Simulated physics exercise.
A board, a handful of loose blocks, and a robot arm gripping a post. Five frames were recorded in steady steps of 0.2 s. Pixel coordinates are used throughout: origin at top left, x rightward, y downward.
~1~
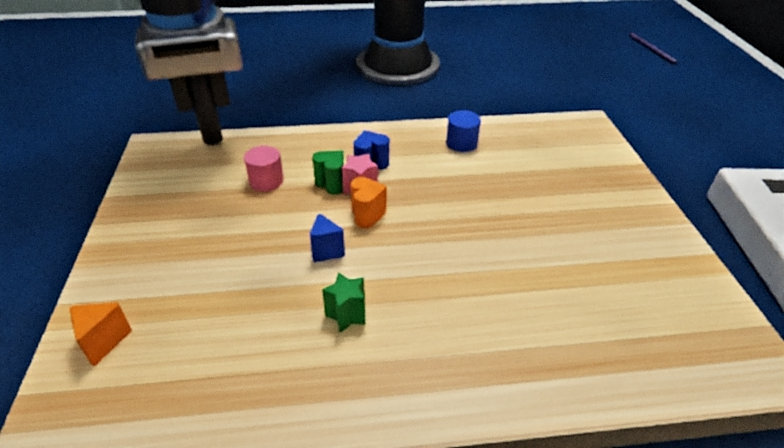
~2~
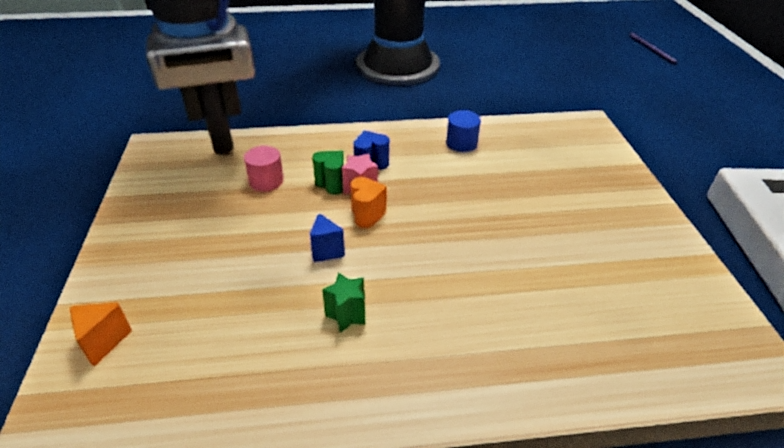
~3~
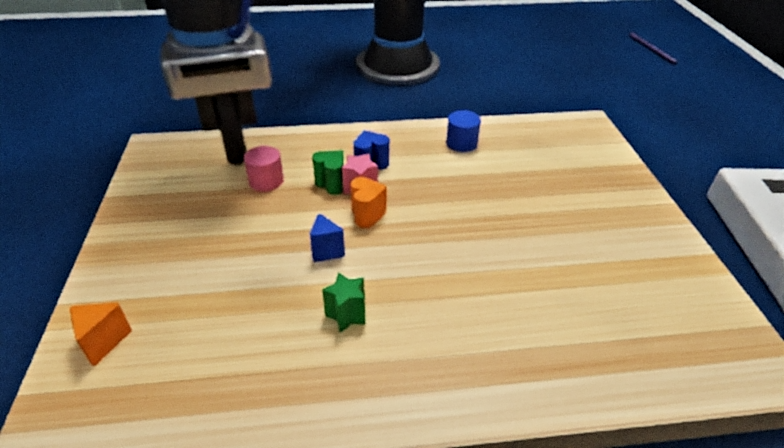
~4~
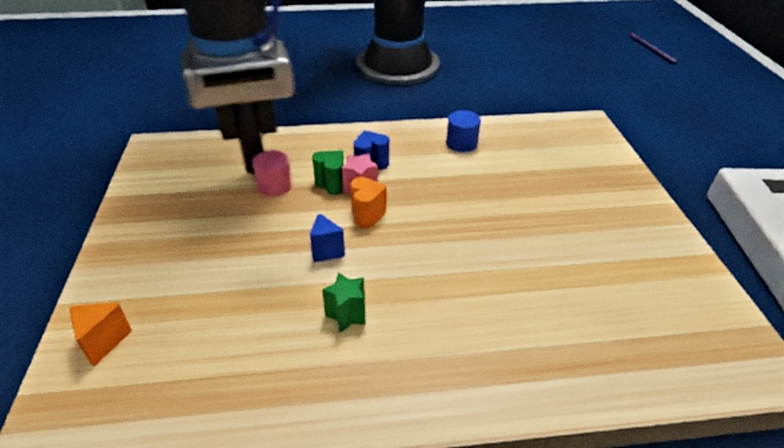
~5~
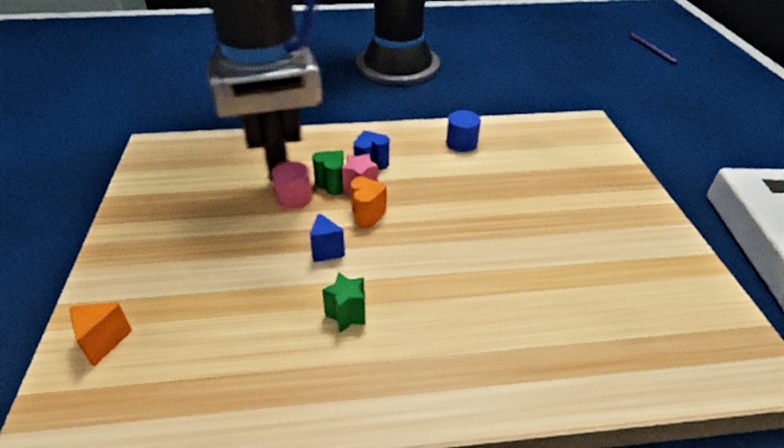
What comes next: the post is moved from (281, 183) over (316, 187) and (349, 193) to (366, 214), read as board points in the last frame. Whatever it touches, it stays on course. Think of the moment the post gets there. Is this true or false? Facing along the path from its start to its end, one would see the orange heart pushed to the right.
The statement is true.
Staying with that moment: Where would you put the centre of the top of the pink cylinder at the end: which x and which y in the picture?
Put as a pixel place, it's (306, 179).
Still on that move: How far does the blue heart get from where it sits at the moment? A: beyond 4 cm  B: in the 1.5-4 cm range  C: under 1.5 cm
(C)
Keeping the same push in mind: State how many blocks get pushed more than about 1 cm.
The number will come to 3 or more.
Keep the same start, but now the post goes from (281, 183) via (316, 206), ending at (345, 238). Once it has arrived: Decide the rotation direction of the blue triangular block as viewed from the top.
Short answer: Counterclockwise.
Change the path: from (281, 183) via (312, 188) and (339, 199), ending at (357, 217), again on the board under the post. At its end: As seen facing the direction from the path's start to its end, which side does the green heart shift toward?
Left.
On the path given first. One third of the way, post at (316, 181); pink cylinder at (306, 179); green heart at (343, 159); pink star at (369, 164).
Two thirds of the way, post at (350, 188); pink cylinder at (306, 179); green heart at (369, 160); pink star at (396, 166).
At the end, post at (366, 208); pink cylinder at (306, 179); green heart at (370, 160); pink star at (397, 166); orange heart at (382, 206); blue heart unmoved.
